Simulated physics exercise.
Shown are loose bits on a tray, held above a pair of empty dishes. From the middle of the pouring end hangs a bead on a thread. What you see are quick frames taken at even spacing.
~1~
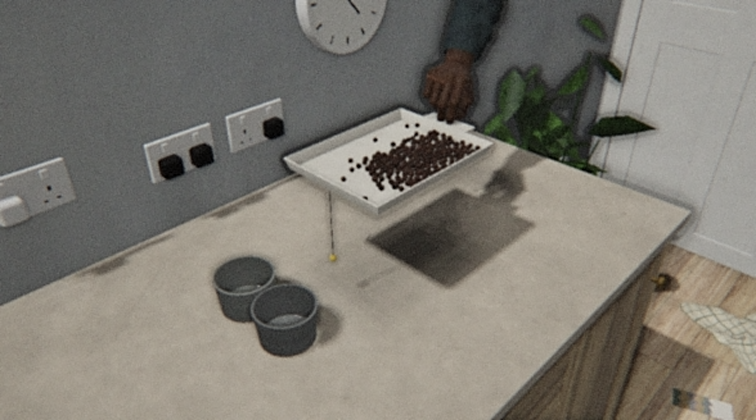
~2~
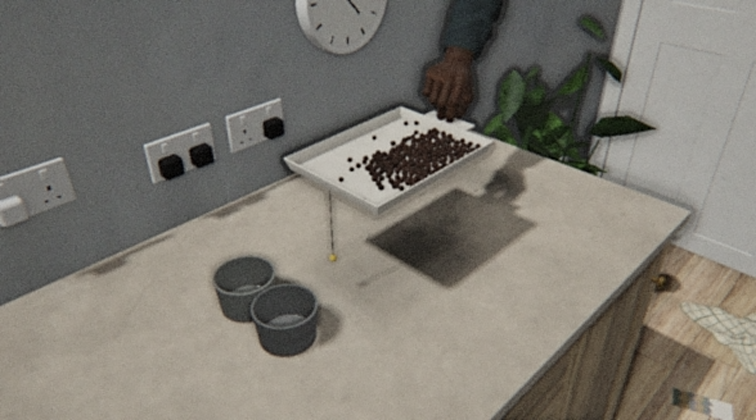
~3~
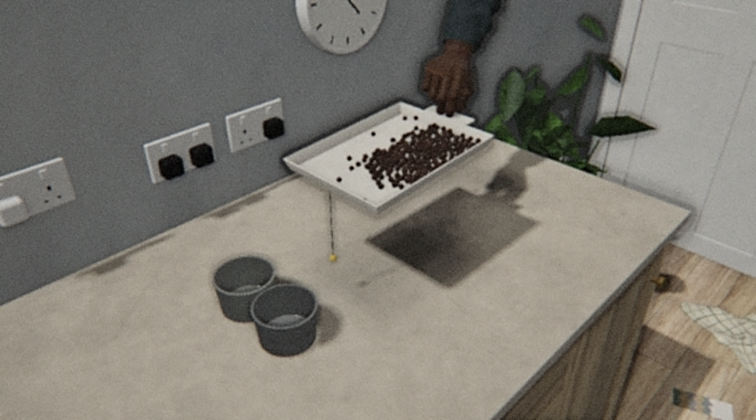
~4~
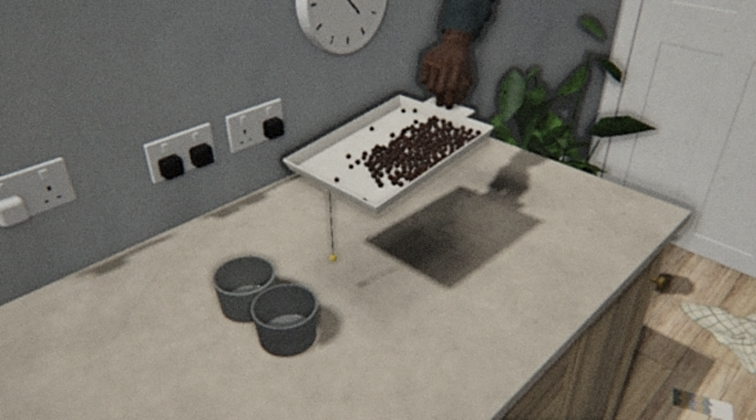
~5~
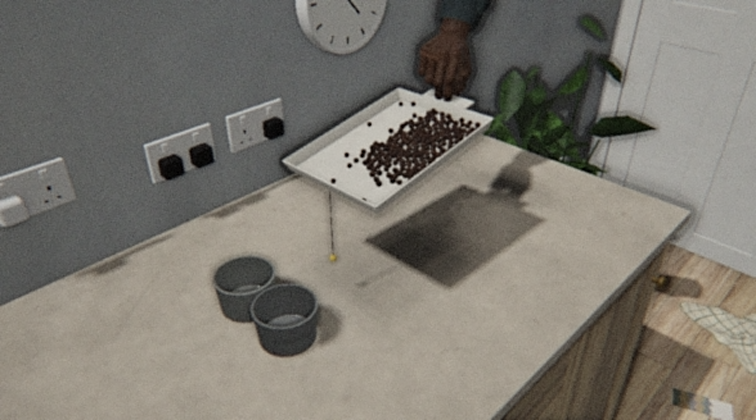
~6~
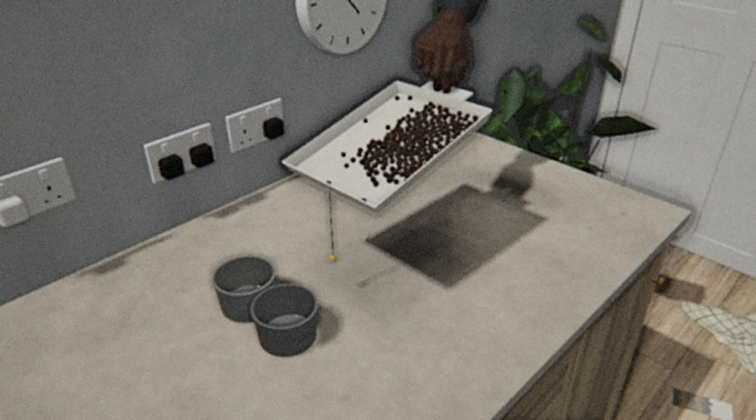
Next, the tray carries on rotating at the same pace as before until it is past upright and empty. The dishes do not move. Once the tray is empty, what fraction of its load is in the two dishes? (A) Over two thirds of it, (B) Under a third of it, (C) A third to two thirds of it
Under a third of it (B).
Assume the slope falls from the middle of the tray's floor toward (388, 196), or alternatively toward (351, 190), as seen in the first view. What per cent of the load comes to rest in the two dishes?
First case: 0 %; second case: 0 %.
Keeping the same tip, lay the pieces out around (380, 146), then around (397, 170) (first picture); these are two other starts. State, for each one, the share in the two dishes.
Estimate: 0 % first, 0 % second.
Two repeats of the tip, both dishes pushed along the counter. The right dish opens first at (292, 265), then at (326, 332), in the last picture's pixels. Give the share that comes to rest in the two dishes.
Around 60 and around 10 per cent, in that order.
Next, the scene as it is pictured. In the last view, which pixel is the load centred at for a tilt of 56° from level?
I'd put the middle of the pieces at roughly (324, 179).
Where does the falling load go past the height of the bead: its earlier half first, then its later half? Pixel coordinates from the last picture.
The opening part goes through (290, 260); what follows goes through (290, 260).
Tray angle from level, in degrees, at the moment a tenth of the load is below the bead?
Tilt: Around 50 degrees.
Just after the last frame, tray tipped steeply; the larger part on the tray; just a few in the right dish; just a few in the left dish; about a tenth outside both; about a tenth in the air.
A moment on, tray tipped right over; just a few on the tray; just a few in the right dish; just a few in the left dish; the larger part outside both; about a tenth in the air.
Further on, tray tipped past a quarter turn; just a few in the right dish; just a few in the left dish; almost all outside both.
When it is over, tray tipped past a quarter turn; just a few in the right dish; just a few in the left dish; almost all outside both.
